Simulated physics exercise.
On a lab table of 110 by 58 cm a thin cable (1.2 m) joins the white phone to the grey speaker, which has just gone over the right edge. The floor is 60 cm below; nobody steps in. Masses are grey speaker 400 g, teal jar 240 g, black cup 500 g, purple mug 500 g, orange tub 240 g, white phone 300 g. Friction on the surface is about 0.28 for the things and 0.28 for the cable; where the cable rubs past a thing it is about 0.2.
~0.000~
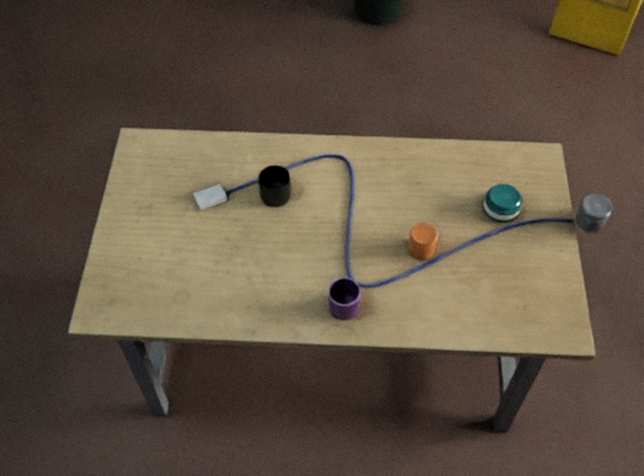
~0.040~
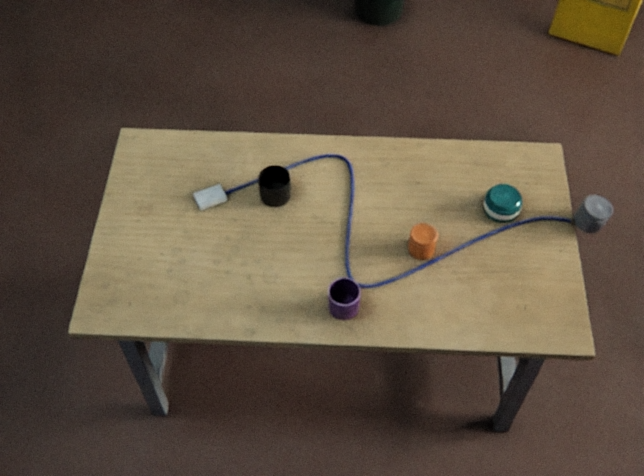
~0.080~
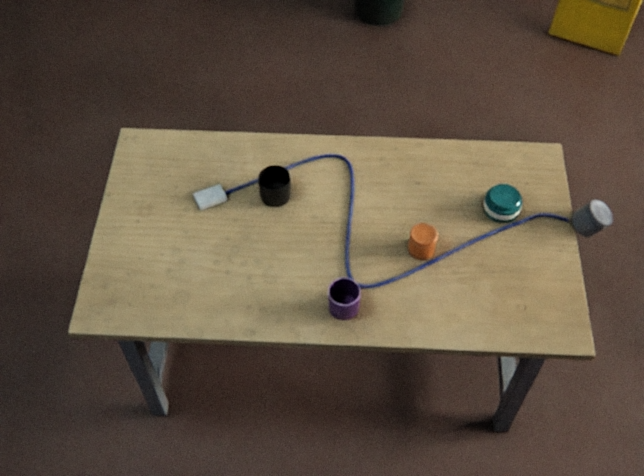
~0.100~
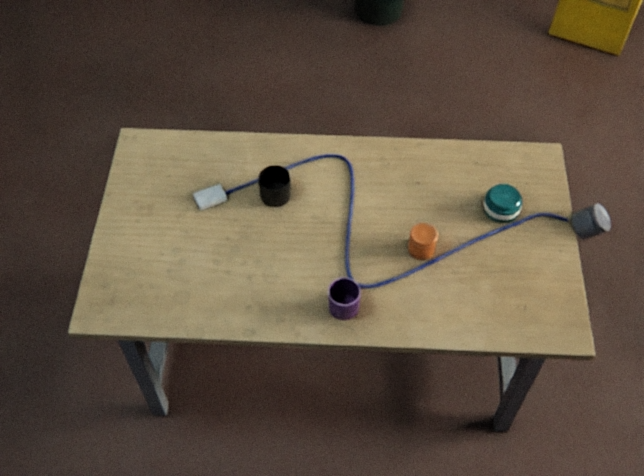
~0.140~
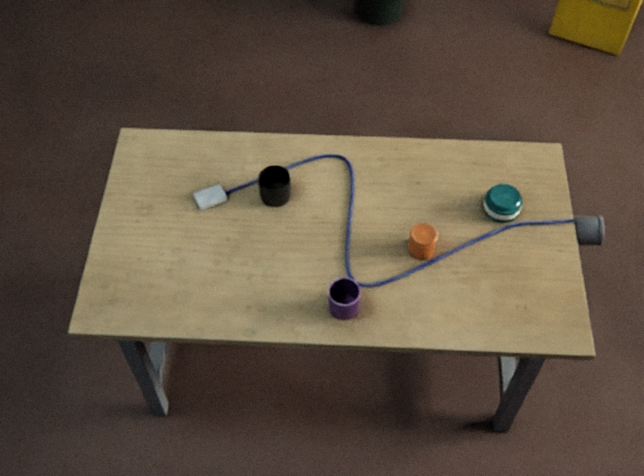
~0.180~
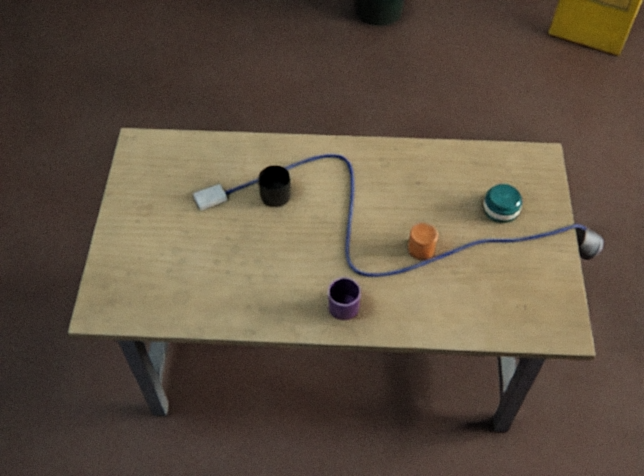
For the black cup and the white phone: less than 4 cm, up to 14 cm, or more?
The black cup slides into the middle band, the white phone ends far away.
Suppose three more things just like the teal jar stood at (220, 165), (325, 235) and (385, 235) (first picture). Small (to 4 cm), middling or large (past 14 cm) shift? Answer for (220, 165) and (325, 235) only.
In turn: Small, small.
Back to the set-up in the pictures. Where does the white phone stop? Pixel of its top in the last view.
Near (320, 173).
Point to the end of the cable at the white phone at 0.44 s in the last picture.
Around (257, 190).
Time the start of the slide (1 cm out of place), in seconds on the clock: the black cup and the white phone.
Black cup 0.40 s, white phone 0.38 s.
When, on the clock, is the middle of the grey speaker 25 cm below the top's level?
About: 0.28 s.
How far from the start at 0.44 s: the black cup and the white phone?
About: Black cup 4 cm, white phone 8 cm.
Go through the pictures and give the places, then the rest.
In the first picture, shows, black cup (274, 177); white phone (210, 195); cable runs through (347, 259) (352, 176).
In the second picture, shows, grey speaker (597, 206); cable runs through (347, 259).
In the third picture, shows, grey speaker (592, 219); cable runs through (347, 259).
In the fourth picture, shows, grey speaker (591, 222); cable runs through (347, 259).
In the fifth picture, shows, grey speaker (588, 231); cable runs through (526, 223) (347, 259).
In the sixth picture, shows, black cup (274, 177); white phone (210, 195); cable runs through (549, 234) (450, 253) (348, 260) (352, 176).
After 0.4 s, the cable's tail end at (257, 190); white phone 7 cm off its start, black cup 4 cm off its start, orange tub 8 cm off its start.
After 0.7 s, the cable's tail end at (323, 184); white phone 24 cm off its start, black cup 7 cm off its start, orange tub 24 cm off its start.
After 0.9 s, the cable's tail end at (333, 183); white phone 26 cm off its start at (320, 173), black cup 7 cm off its start at (272, 201), orange tub 26 cm off its start at (457, 147).
After 1.2 s, the cable's tail end at (333, 183); white phone 26 cm off its start, black cup 7 cm off its start, orange tub 26 cm off its start.
After 2.4 s, the cable's tail end at (333, 183); white phone 26 cm off its start at (320, 173), black cup 7 cm off its start at (272, 201), orange tub 26 cm off its start at (457, 147), grey speaker over the edge.
